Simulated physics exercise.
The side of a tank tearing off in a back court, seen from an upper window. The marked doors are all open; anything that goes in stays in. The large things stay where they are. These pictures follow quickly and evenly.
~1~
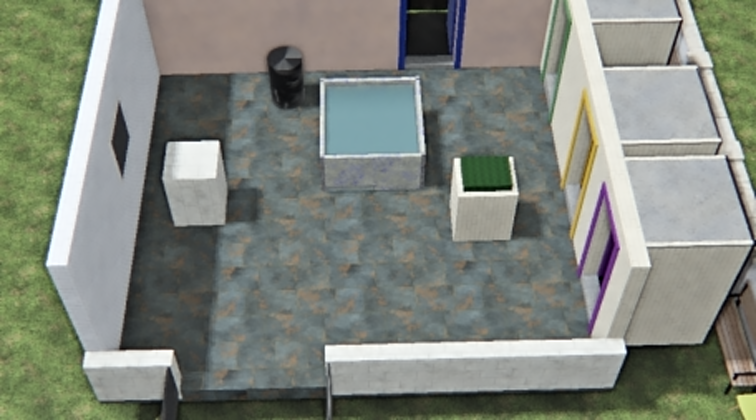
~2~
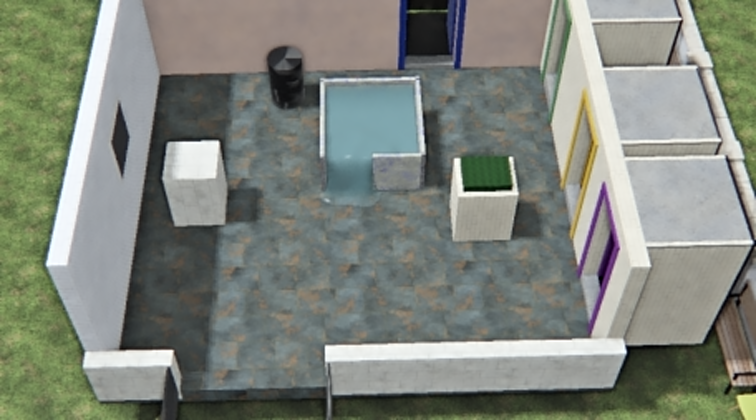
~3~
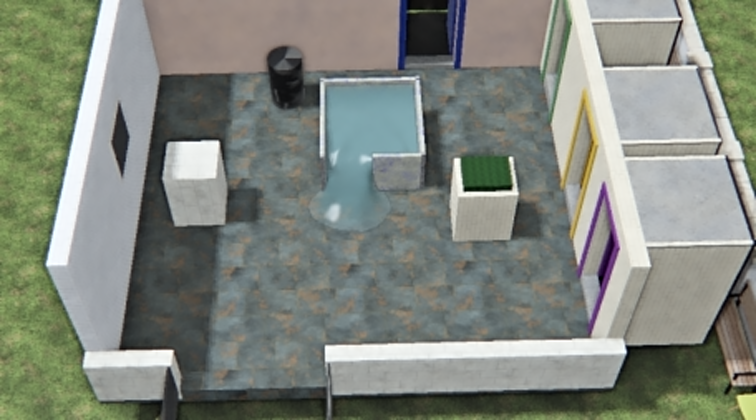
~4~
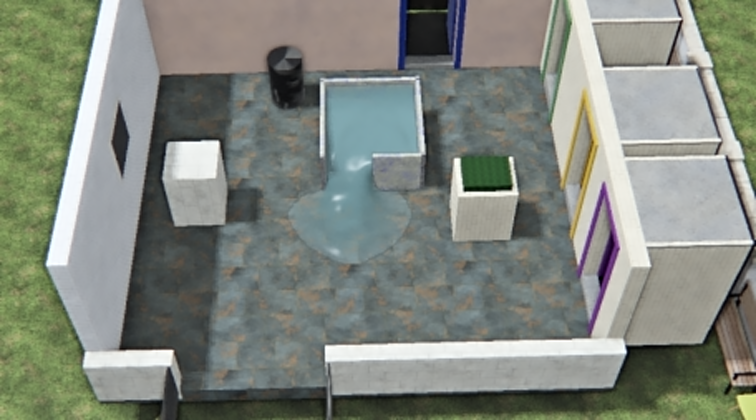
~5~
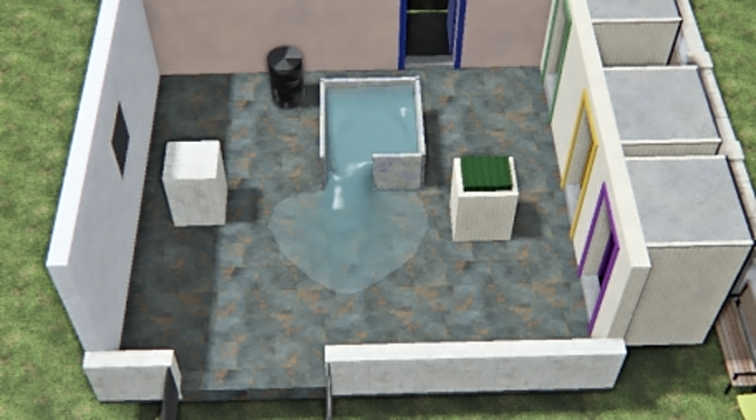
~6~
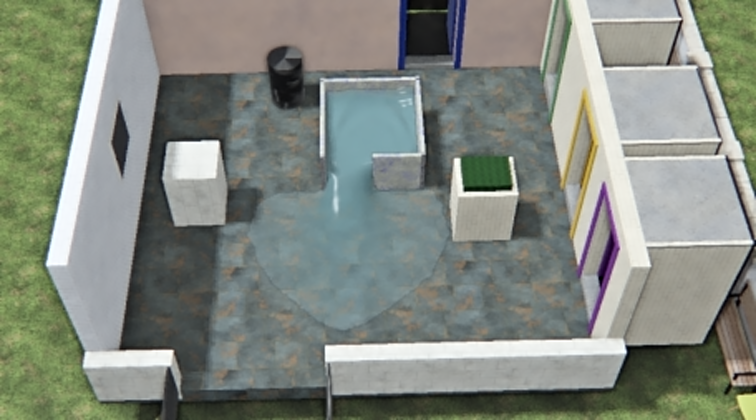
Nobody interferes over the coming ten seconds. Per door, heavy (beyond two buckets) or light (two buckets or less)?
Yellow door - light; purple door - light; blue door - light; green door - light.
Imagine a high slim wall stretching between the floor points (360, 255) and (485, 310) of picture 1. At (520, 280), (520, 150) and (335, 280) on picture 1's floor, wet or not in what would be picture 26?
Taking the points in the order given, they are inundated, high and dry and inundated.
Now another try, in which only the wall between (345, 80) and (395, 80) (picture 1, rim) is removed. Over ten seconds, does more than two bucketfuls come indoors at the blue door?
Well, the blue door crosses the line here.
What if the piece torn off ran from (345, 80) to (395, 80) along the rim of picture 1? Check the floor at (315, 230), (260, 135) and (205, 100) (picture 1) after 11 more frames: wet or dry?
Going in your order, I'd say still bare, then still bare, then drenched.
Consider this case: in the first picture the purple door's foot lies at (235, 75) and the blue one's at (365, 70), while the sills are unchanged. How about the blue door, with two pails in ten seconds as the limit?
In short: Blue lets less in.
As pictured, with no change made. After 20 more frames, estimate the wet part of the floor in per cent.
I reckon 45 per cent or so.
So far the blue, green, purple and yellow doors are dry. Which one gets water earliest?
I'd say it's the purple one.
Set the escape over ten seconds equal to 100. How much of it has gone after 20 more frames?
My guess would be around 45 percent.
A moment on, water covers 30 % of the floor; the yellow door not reached, the purple door not reached, the blue door not reached, the green door not reached.
Next, water covers 40 % of the floor; the yellow door not reached, the purple door not reached, the blue door not reached, the green door not reached.
Then, water covers 45 % of the floor; the yellow door not reached, the purple door wet at the sill, nothing in, the blue door not reached, the green door not reached.
Later, water covers 60 % of the floor; the yellow door wet at the sill, nothing in, the purple door under two buckets in, the blue door not reached, the green door wet at the sill, nothing in.
In the end, water covers 75 % of the floor; the yellow door wet at the sill, nothing in, the purple door under two buckets in, the blue door wet at the sill, nothing in, the green door wet at the sill, nothing in.
